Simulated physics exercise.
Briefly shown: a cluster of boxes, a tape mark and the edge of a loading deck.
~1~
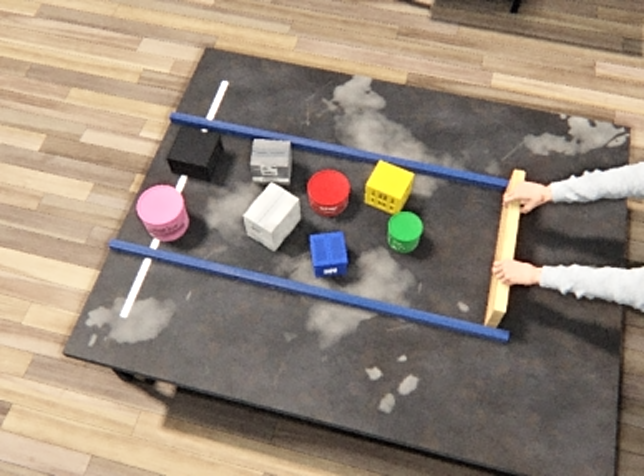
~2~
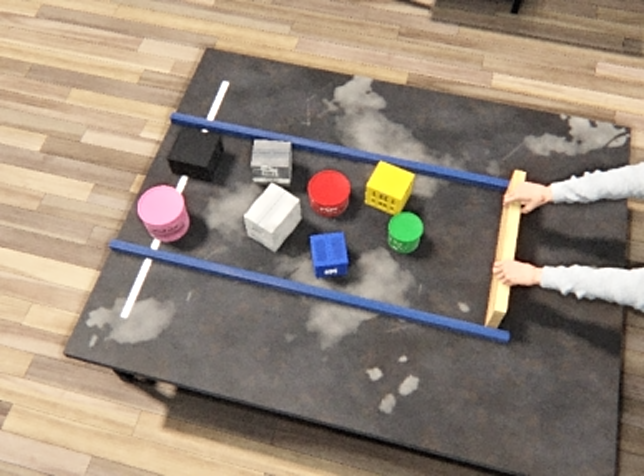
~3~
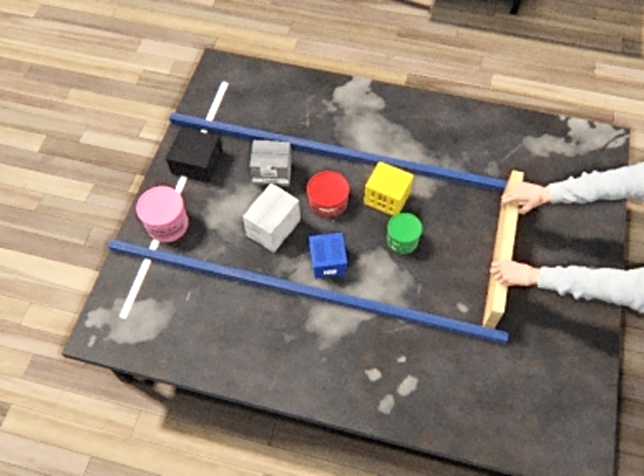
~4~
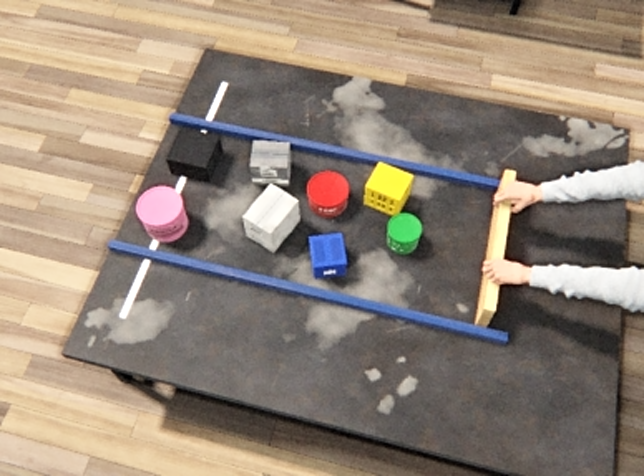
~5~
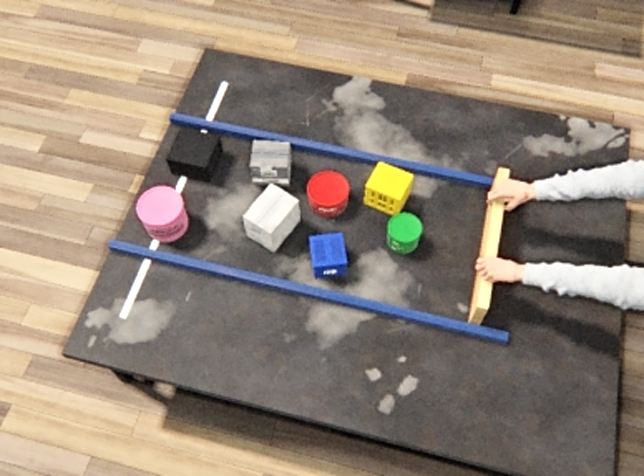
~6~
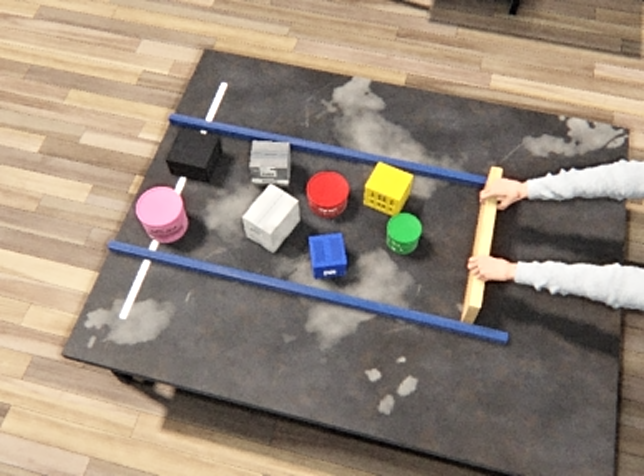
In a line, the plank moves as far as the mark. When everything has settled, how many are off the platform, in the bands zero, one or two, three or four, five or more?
Off the platform: Five or more.
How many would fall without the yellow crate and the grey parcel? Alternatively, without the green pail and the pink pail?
First 3, then 4.
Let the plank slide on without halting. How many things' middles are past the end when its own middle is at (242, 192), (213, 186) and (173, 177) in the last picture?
Counts per position: 0 / 2 / 5.
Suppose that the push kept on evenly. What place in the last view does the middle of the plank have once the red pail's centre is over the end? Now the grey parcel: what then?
Roughly at (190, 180) and roughly at (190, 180).
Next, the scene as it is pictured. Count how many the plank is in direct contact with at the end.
All in all, 3.
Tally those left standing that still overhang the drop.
I count 0 overhanging.
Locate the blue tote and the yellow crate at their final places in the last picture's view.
You'll see the blue tote at (147, 211), with the yellow crate at (173, 148).
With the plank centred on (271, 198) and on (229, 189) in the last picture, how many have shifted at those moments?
The count reaches 7 first and 8 second.
Early on, none off yet; pink pail at rest near (163, 216); black crate at rest near (195, 155); grey parcel at rest near (271, 164).
A while later, none off yet; pink pail at rest near (163, 216); black crate at rest near (195, 155); grey parcel travelled about its own width near (242, 150).
Further along, none off yet; pink pail travelled about its own width near (133, 209); black crate travelled about its own width near (161, 143); grey parcel travelled well along near (201, 137).
Finally, the number that fall off is five or more; lost, red pail, white parcel, grey parcel, black crate and pink pail.
